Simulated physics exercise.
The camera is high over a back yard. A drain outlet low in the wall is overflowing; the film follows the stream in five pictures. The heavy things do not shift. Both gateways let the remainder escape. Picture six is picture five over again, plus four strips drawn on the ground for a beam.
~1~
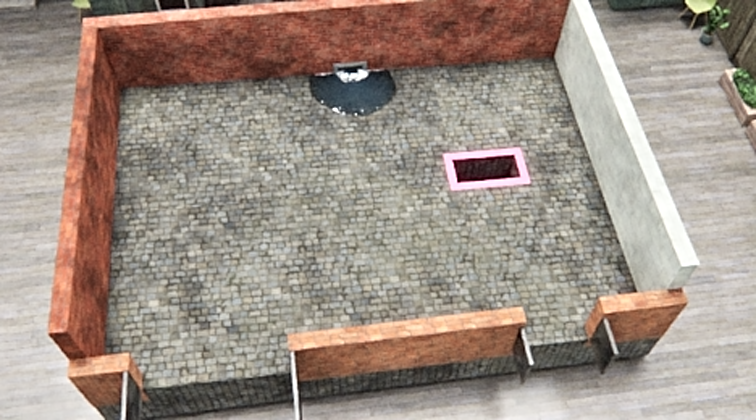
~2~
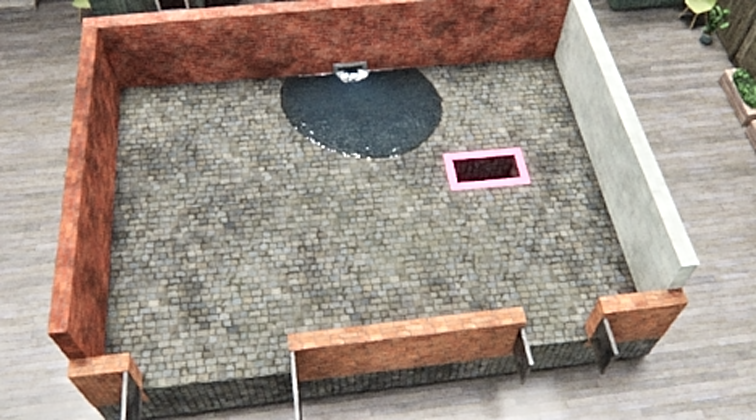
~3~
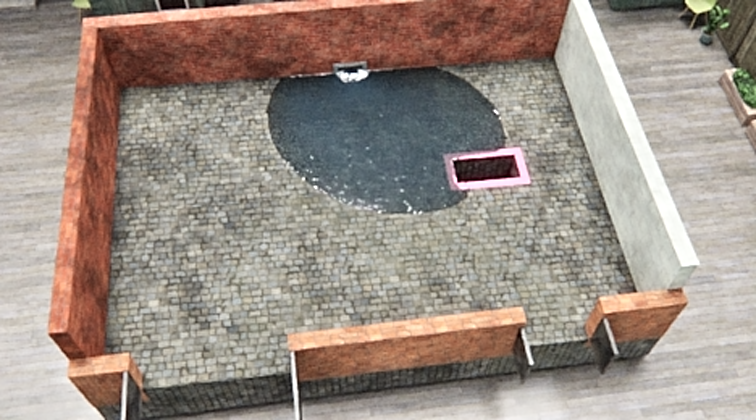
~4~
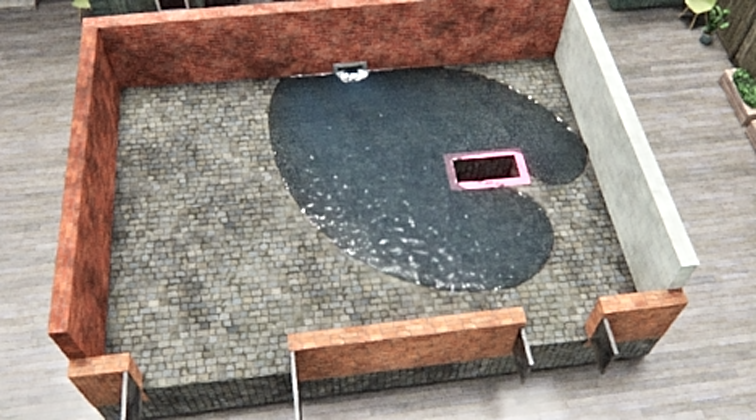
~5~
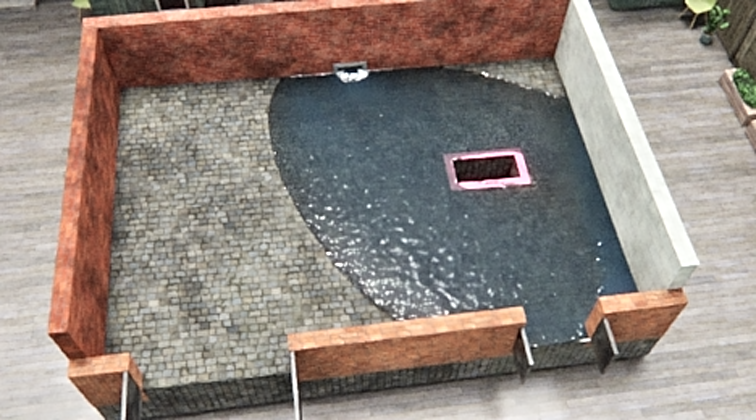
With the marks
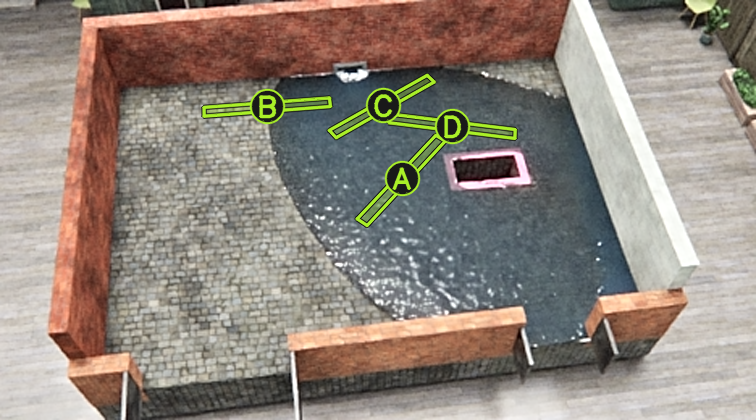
Water spreading from an outfall in a brick wall across a cobbled yard, surrounding a pink-framed drain and reaching the pale right-hand wall.
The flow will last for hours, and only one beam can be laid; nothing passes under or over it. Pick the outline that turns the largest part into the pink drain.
Go for B.
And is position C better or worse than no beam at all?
It is worse.
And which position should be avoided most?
It is C.
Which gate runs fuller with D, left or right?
The right gate.
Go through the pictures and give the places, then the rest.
Outfall at (350, 68); pink drain at (486, 169); open gate at (549, 329); open gate at (218, 365); 3 % of the ground under water, visible out to (379, 104); pink drain still dry, in the first picture.
In the second picture, 10 % of the ground under water, visible out to (427, 135); pink drain still dry.
In the third picture, 22 % of the ground under water, visible out to (424, 209); pink drain taking water.
In the fourth picture, 38 % of the ground under water, visible out to (519, 276); pink drain taking water.
In the fifth picture, 52 % of the ground under water, visible out to (614, 279); pink drain taking water.
In lime, A from (362, 222) to (440, 138); B from (204, 111) to (329, 102); C from (332, 133) to (430, 78); D from (389, 118) to (515, 134).
With A, about 13 % of the stream goes into the pink drain, about 86 % out by the gates.
With B, about 38 % of the stream goes into the pink drain, about 61 % out by the gates.
With C, about 8 % of the stream goes into the pink drain, about 90 % out by the gates.
With D, about 15 % of the stream goes into the pink drain, about 84 % out by the gates.
